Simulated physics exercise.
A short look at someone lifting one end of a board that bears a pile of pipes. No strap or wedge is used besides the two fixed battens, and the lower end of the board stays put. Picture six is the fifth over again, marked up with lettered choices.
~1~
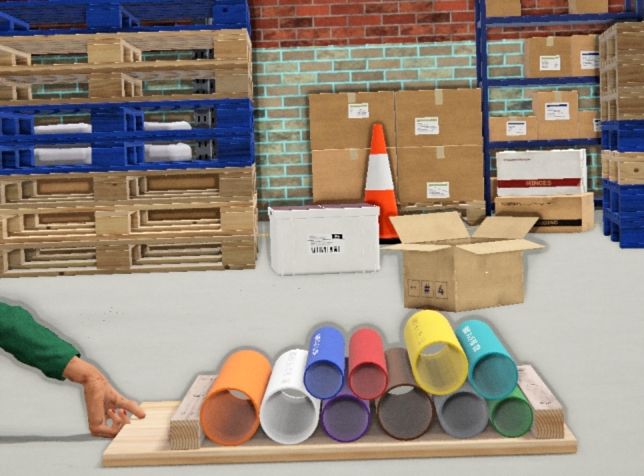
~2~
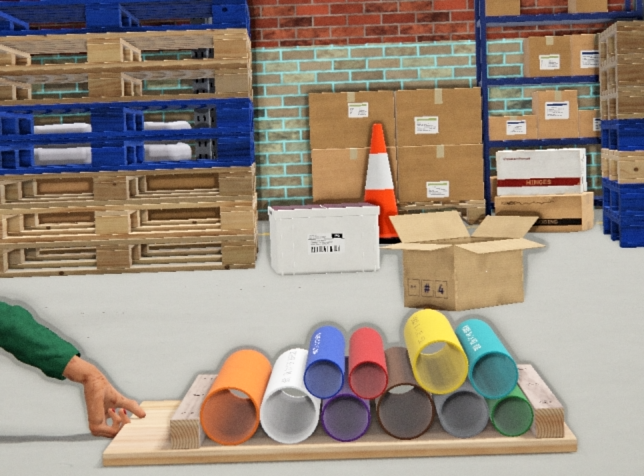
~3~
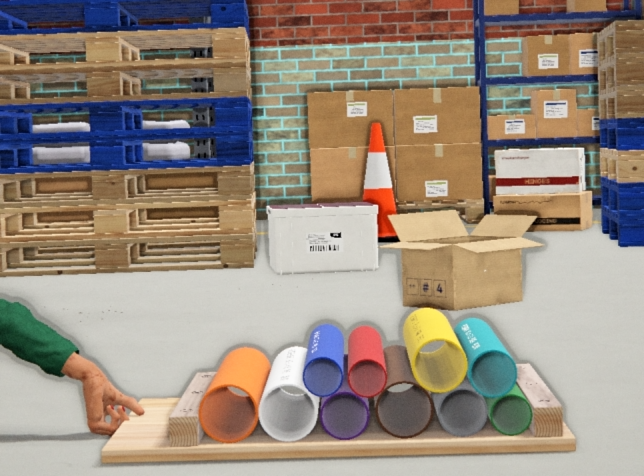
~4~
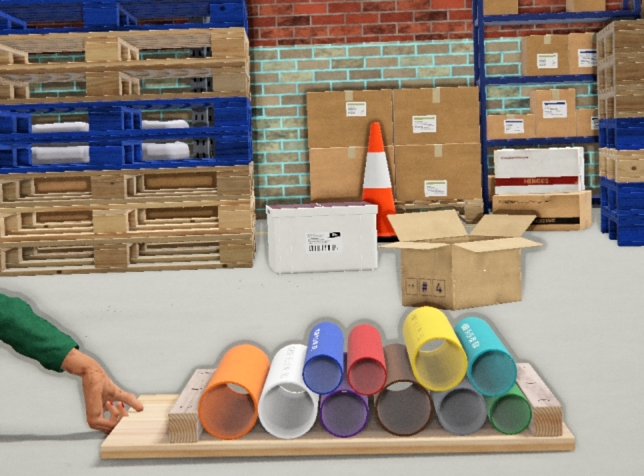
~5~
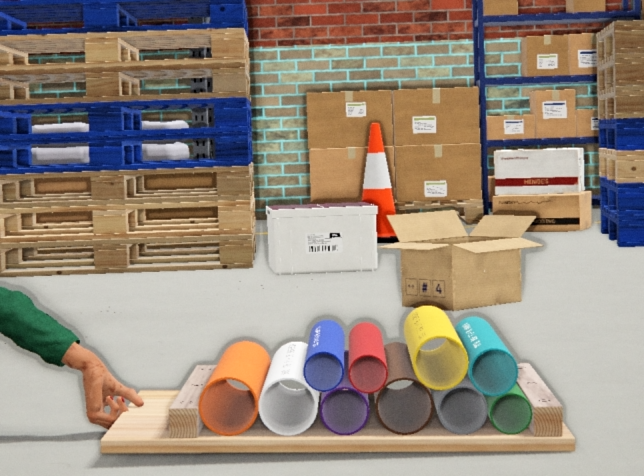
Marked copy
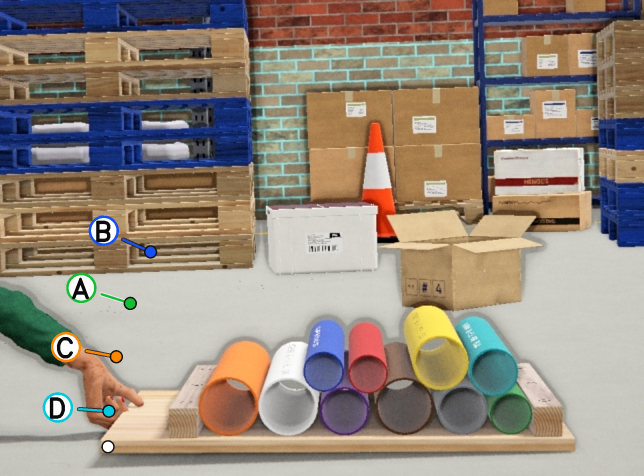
At first, a hand in a green sleeve grips the left end of a wooden board bearing a pile of colourful pipes between end blocks, with pallets and boxes behind. The hand then seems to raise that end very slightly, while the pipes keep their places in the pile.
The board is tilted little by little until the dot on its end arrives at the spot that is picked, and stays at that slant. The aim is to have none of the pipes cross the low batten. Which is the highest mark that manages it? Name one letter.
Up to C.
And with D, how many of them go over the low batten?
It comes to none.
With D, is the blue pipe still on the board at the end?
The blue pipe: Yes.
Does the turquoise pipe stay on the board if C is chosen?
Yes, with C.
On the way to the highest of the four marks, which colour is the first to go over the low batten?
It is the turquoise one.
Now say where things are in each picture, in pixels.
In the first picture, red pipe (368, 380); turquoise pipe (494, 375); blue pipe (324, 379).
In the second picture, blue pipe (324, 379); yellow pipe (440, 366).
In the third picture, board (338, 409); orange pipe (229, 413); white pipe (288, 412); green pipe (511, 415).
In the fourth picture, board (338, 407); orange pipe (228, 410); white pipe (288, 410).
In the fifth picture, board (338, 404); orange pipe (228, 406); white pipe (288, 406).
On the marked copy, A at (130, 303); B at (151, 252); C at (116, 357); D at (109, 411); the white dot at (108, 447).
Taking C. A third of the way, board at 11°.
Two thirds of the way, board at 13°.
When it is over, board at 13°, none over the low batten.
As for the rest, A one over the low batten (turquoise); B two over the low batten (turquoise, yellow); D none over the low batten.
